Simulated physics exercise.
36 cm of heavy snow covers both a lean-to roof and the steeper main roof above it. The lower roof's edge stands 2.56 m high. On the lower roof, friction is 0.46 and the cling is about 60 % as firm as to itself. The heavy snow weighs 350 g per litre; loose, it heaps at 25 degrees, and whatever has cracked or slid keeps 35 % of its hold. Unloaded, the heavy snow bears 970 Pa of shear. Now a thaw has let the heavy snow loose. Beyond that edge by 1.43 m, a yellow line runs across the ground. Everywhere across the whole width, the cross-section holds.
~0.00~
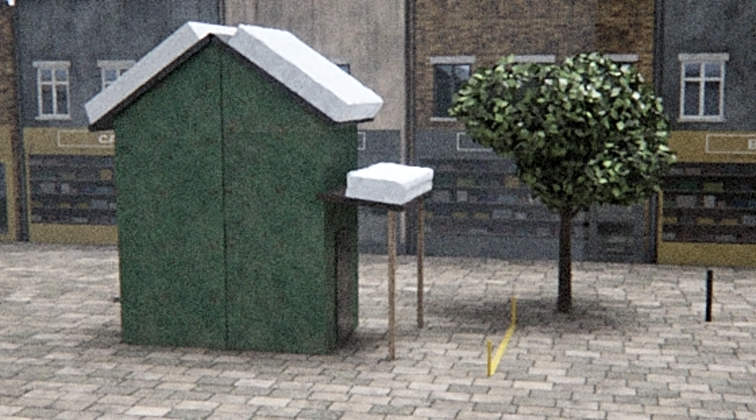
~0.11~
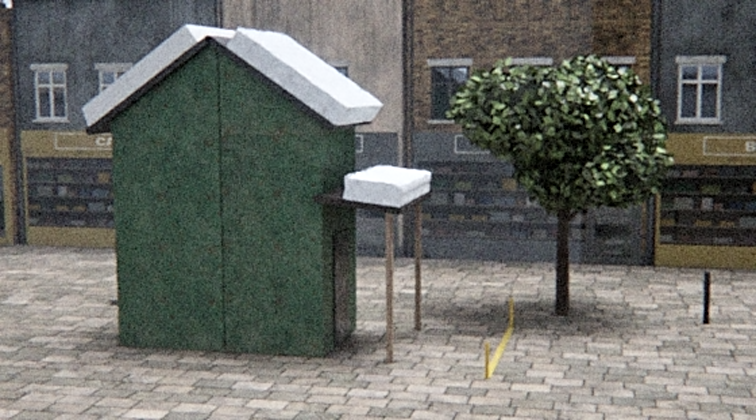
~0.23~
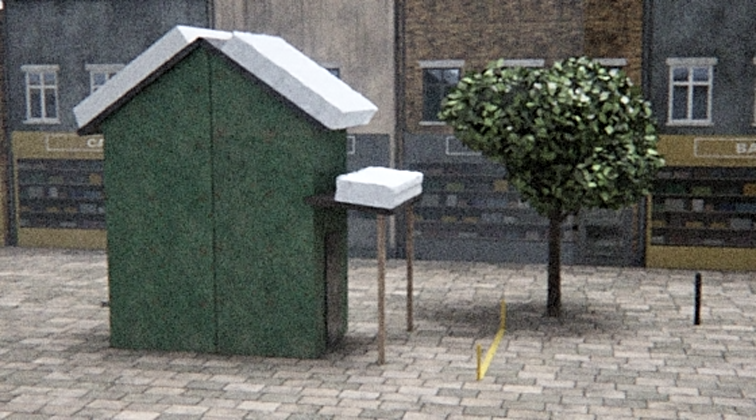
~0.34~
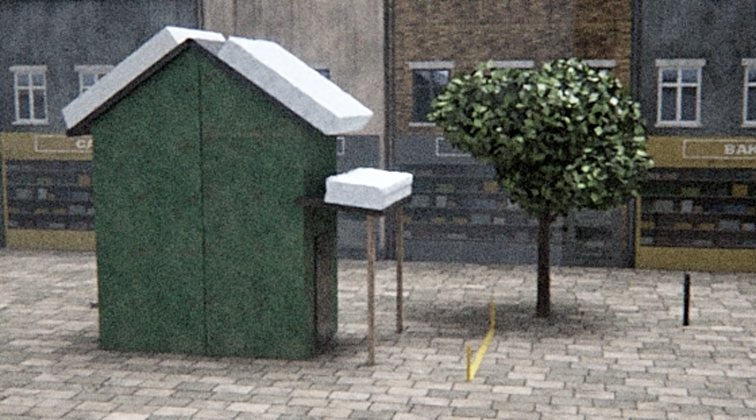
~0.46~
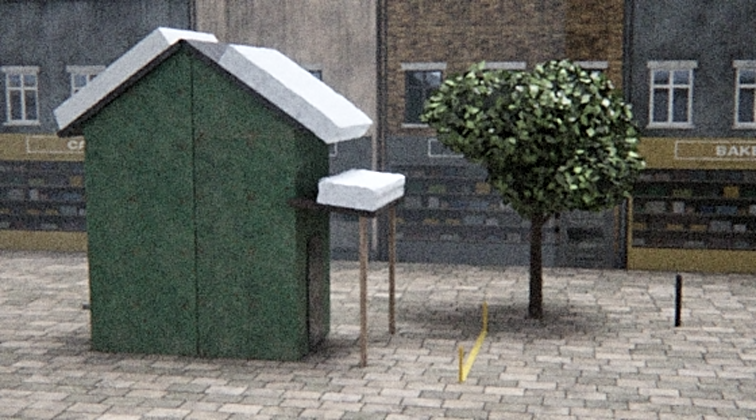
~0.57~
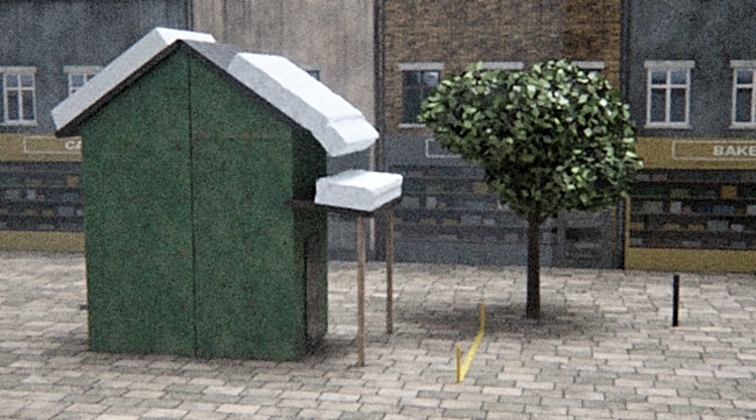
Thick white snow sliding down the right slope of a green shed's roof, edging past the eave above a snow-topped lower roof and cracking.
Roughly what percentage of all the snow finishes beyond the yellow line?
About 50 %.
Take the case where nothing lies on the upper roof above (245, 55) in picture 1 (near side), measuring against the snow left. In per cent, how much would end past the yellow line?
I'd say close to 45 percent.
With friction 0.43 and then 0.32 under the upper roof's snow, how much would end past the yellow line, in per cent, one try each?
Roughly 30 per cent first, roughly 45 per cent second.
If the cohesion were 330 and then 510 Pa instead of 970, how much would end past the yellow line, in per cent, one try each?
First try roughly 50 per cent, second try roughly 50 per cent.
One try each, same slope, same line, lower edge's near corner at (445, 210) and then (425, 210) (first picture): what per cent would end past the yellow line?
The first try gives 30 percent and the second gives 45 percent.
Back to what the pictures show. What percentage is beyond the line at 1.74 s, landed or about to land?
I'd put it at roughly 30 %.
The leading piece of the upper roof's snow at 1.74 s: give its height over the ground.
Height: Approx. 0.0 m.
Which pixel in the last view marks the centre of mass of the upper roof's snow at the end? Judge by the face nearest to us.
Centre noted at roughly (507, 360).
By 1.11 s, none is below the lower edge and 0 % is past the line.
By 1.74 s, 76 % is below the lower edge and 31 % is past the line.
By 2.37 s, 77 % is below the lower edge and 50 % is past the line.
By 3.00 s, 77 % is below the lower edge and 50 % is past the line.
By 3.10 s, at the end, 77 % is below the lower edge and 50 % is past the line.
